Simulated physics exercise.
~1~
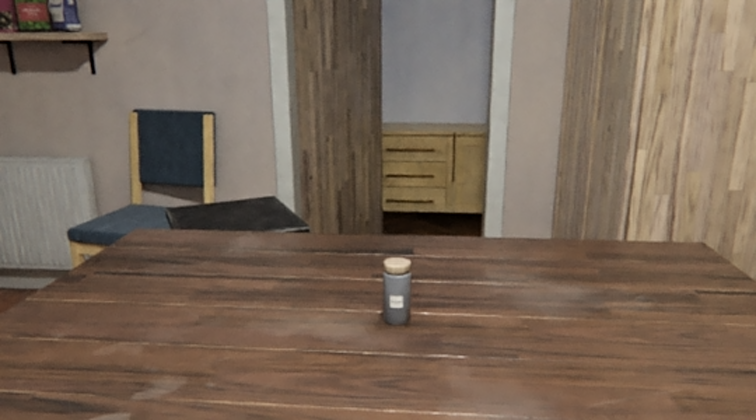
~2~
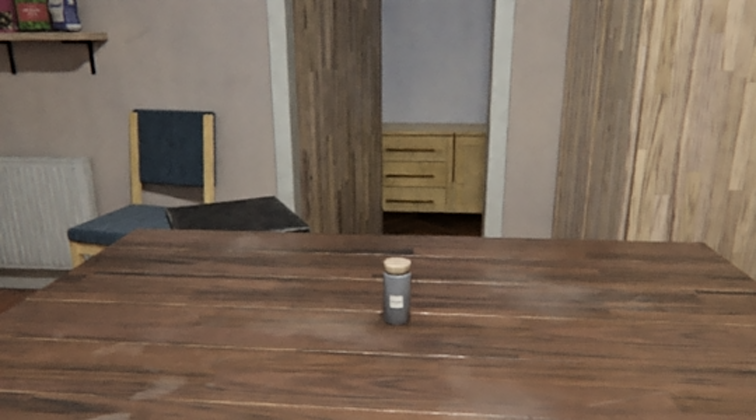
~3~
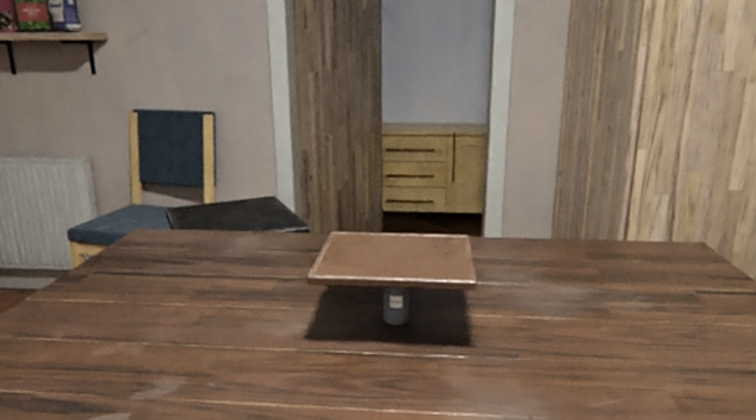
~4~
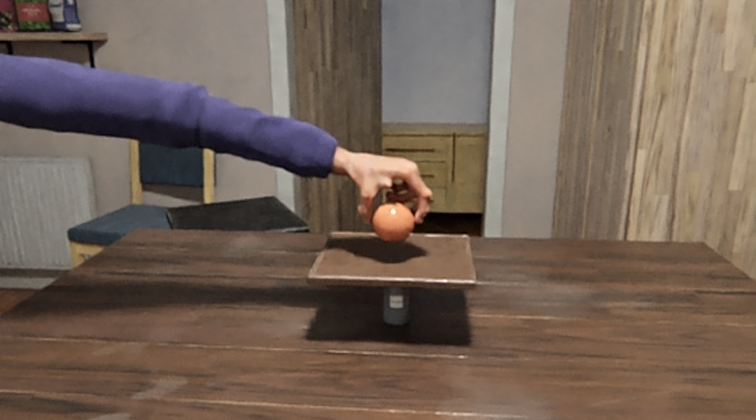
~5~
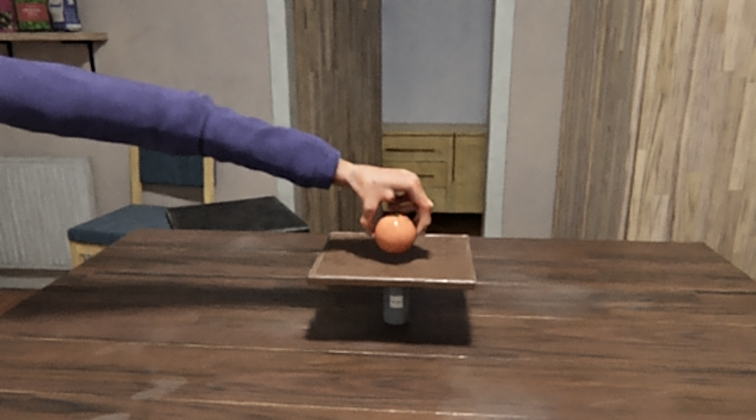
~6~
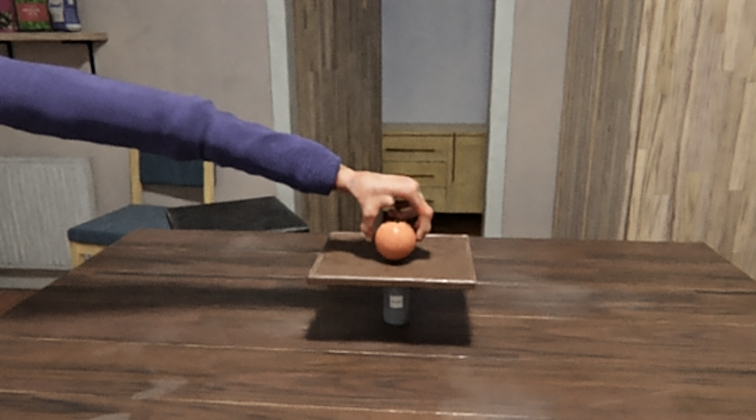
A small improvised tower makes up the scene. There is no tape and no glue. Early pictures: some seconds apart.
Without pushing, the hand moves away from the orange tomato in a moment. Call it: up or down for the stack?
Up - it stays standing.
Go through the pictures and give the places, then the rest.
The last thing is not in view yet, in the first picture.
The last thing is not in view yet, in the second picture.
The last thing is not in view yet; brown lid (395, 258), in the third picture.
Coming down; orange tomato (394, 222); brown lid (395, 258), in the fourth picture.
Coming down; orange tomato (396, 233); brown lid (395, 258), in the fifth picture.
Set down, still held; orange tomato (396, 240); brown lid (395, 258), in the sixth picture.
Then, 0.20 s on from there, no change.
Then, 0.40 s on from there, orange tomato resting near (396, 240).
In the end, all 3 unmoved. At the end, from the last picture's camera, orange tomato near (396, 240). The stack keeps its balance.
